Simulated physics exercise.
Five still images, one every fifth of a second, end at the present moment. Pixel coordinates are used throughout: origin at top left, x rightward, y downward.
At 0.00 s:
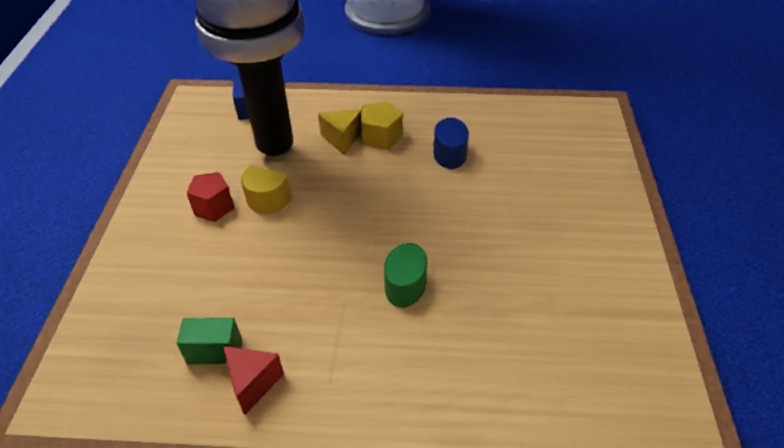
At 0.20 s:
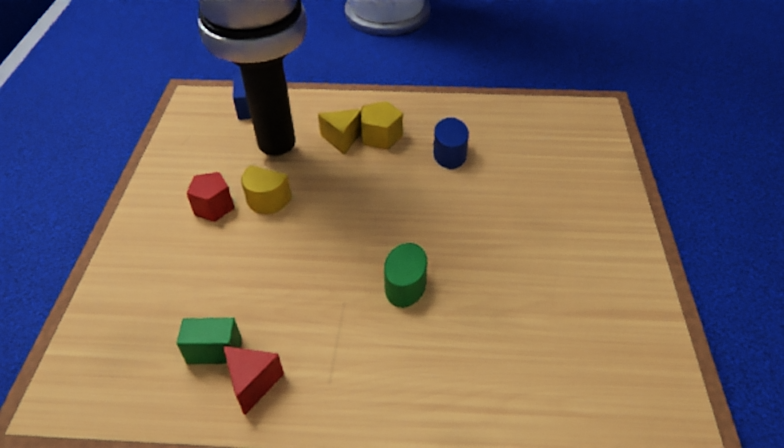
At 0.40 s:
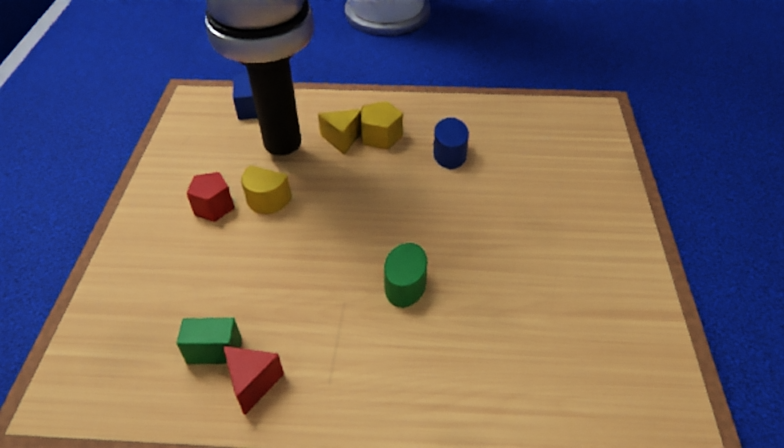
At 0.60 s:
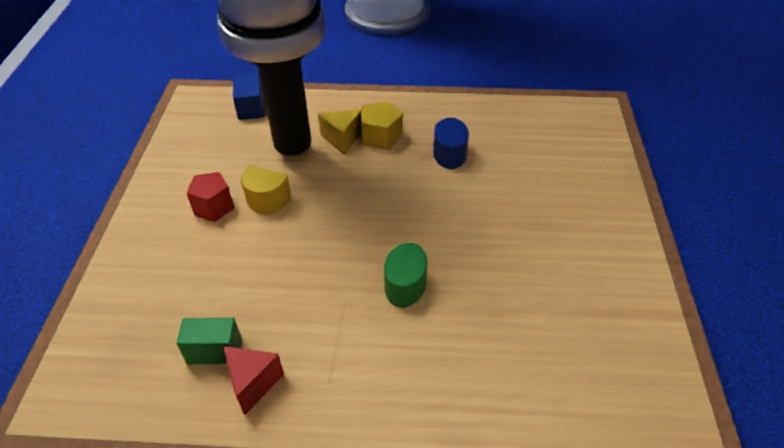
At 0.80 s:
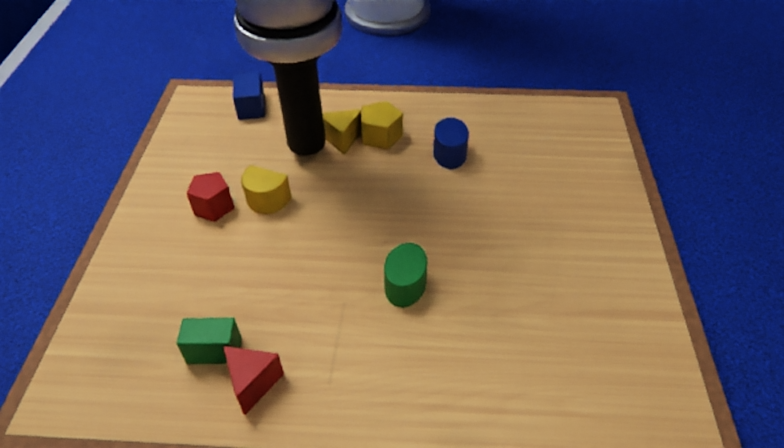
The video shows a black cylindrical tool over a wooden board scattered with red, green, blue and yellow blocks. The tool moves a short way to the right, nearing the yellow triangular block, while the blocks stay still.
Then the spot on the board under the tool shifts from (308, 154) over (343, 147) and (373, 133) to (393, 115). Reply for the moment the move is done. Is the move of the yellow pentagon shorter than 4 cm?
No - that is not the case.
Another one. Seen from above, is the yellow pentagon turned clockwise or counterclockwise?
In a top view, it turns clockwise.
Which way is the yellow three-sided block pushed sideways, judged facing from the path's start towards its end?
Taking start-to-end as forward, the block's sideways shift goes to the left.
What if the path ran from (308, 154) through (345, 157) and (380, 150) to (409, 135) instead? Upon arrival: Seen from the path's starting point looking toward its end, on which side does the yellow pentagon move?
Left.
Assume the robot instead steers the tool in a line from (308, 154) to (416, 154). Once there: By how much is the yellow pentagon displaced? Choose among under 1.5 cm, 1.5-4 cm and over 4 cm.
It slides somewhere between 1.5 and 4 cm.
The first path, step by step. One third of the way, tool (343, 137); yellow three-sided block (355, 105), turned 15° anticlockwise; yellow pentagon (384, 113).
Two thirds of the way, tool (373, 124); yellow three-sided block (368, 92), turned 65° anticlockwise; yellow pentagon (412, 103), turned 20° clockwise.
At the end, tool (393, 106); yellow D-shaped block unmoved; yellow three-sided block (371, 81), turned 95° anticlockwise; yellow pentagon (430, 97), turned 70° clockwise.
